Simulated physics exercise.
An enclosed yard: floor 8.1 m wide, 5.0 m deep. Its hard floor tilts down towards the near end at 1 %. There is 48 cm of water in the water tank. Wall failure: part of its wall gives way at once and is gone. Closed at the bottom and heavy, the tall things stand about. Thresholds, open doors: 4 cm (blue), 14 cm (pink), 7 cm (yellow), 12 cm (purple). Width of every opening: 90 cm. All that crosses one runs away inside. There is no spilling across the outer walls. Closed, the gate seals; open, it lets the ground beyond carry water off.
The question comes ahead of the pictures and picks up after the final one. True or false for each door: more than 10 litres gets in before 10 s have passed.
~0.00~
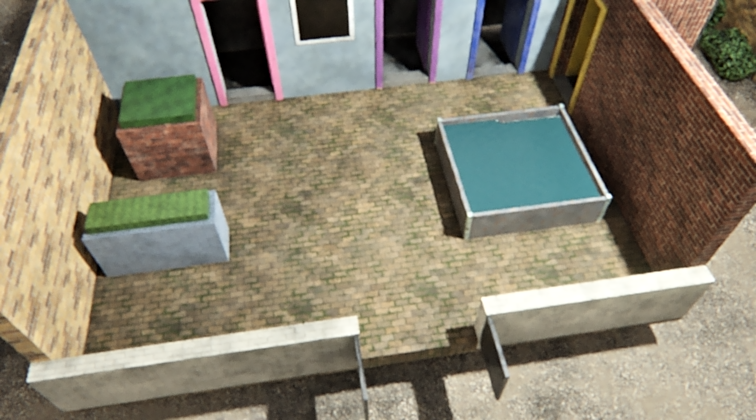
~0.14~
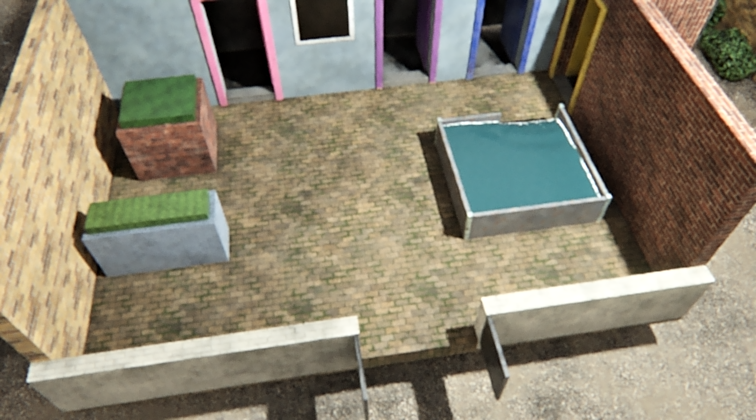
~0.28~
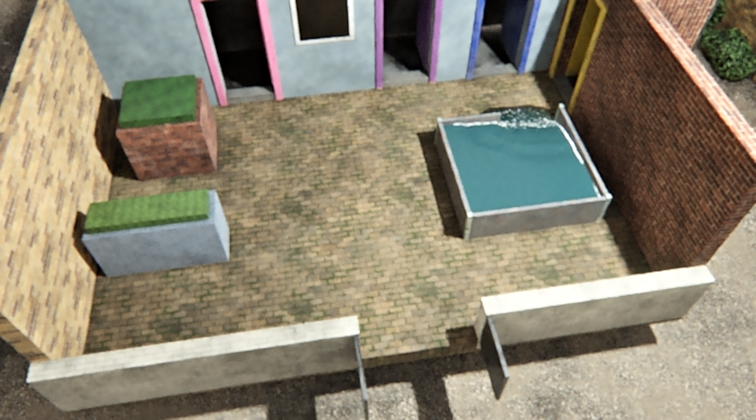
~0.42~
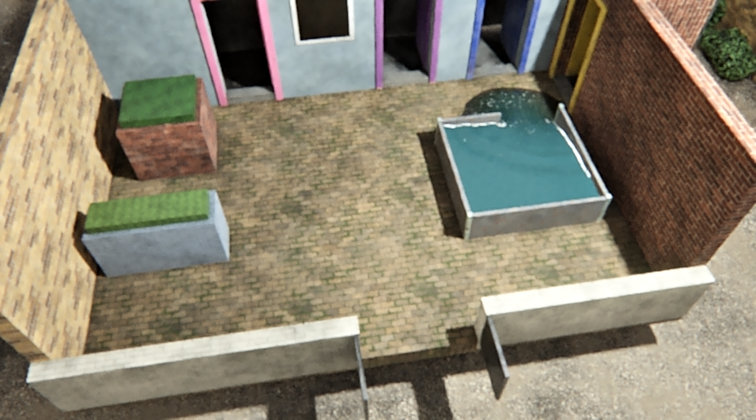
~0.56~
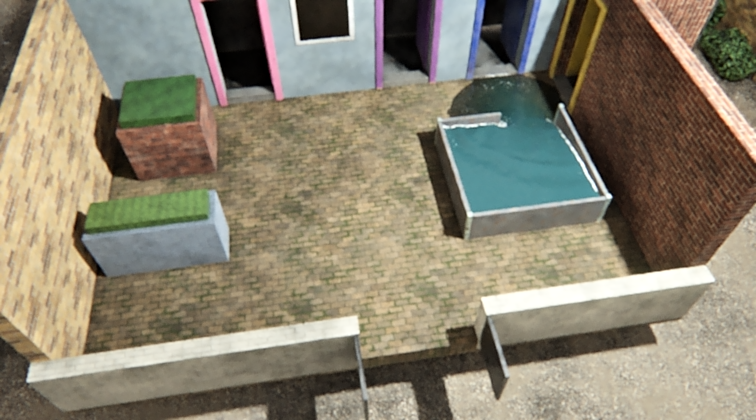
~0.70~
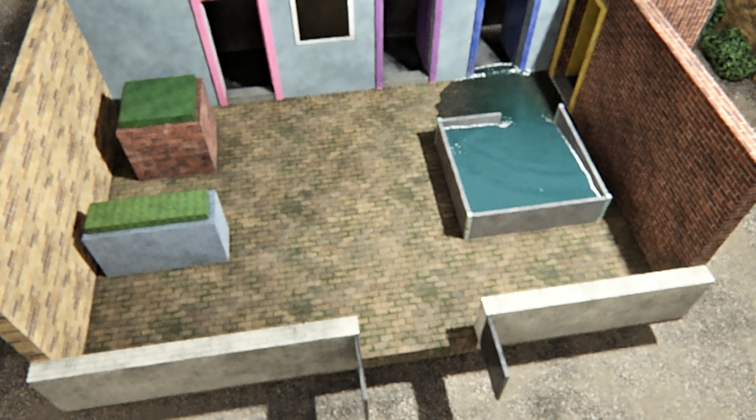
Blue door true, pink door false, yellow door true, purple door false.
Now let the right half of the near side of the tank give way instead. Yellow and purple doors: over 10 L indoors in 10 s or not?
Measured against that limit, yellow comes out short of it and purple comes out short of it.
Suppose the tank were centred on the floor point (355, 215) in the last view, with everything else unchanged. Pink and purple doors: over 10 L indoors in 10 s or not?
Pink gets no more than that, purple gets more than that.
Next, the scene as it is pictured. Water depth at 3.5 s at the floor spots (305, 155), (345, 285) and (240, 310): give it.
Around 1 cm, 0 cm and 0 cm.
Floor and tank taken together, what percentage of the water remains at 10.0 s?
It comes to near 56 per cent.
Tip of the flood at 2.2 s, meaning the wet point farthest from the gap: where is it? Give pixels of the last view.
That's around (331, 100) in the last picture.
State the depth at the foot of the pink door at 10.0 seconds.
Roughly 2.0 centimetres.
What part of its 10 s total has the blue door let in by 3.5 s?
About 60 per cent.
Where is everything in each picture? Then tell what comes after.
The first frame shows the water tank at (518, 160) is whole and still, 48 cm deep.
In the second frame, the front is at a hidden place, 0.6 m from the gap on the water tank's far side; 0.2 m2 of floor is under water; 48 cm left at the back of the water tank.
In the third frame, the front is at a hidden place, 0.8 m from the gap on the water tank's far side; 0.7 m2 of floor is under water; 48 cm left at the back of the water tank.
In the fourth frame, the front is at (489, 93), 1.2 m from the gap on the water tank's far side; 1.5 m2 of floor is under water; 48 cm left at the back of the water tank.
In the fifth frame, water pours out on the water tank's far side and has run 1.6 m, to (483, 79); typically 4 cm deep outside, 48 cm at the water tank's back.
In the sixth frame, the front is at (513, 65), 1.8 m from the gap on the water tank's far side; 3.0 m2 of floor is under water; 48 cm left at the back of the water tank.
After 1.4 s water covers 10 % of the floor and is deepest (31 cm) near (545, 76); blue door 14 cm at the sill, 77 L in, pink door not reached, yellow door 20 cm at the sill, 6 L in, purple door 4 cm at the sill, 0 L in.
After 2.2 s water covers 15 % of the floor and is deepest (27 cm) near (527, 78); blue door 21 cm at the sill, 196 L in, pink door not reached, yellow door 22 cm at the sill, 65 L in, purple door 5 cm at the sill, 0 L in.
After 3.5 s water covers 20 % of the floor and is deepest (18 cm) near (530, 84); blue door 18 cm at the sill, 351 L in, pink door not reached, yellow door 16 cm at the sill, 144 L in, purple door 6 cm at the sill, 0 L in.
After 6.0 s water covers 45 % of the floor and is deepest (12 cm) near (524, 92); blue door 12 cm at the sill, 499 L in, pink door 2 cm at the sill, 0 L in, yellow door 12 cm at the sill, 219 L in, purple door 4 cm at the sill, 0 L in.
After 10.0 s water covers 65 % of the floor and is deepest (8 cm) near (542, 110); blue door 7 cm at the sill, 578 L in, pink door 2 cm at the sill, 0 L in, yellow door 8 cm at the sill, 248 L in, purple door 3 cm at the sill, 0 L in.
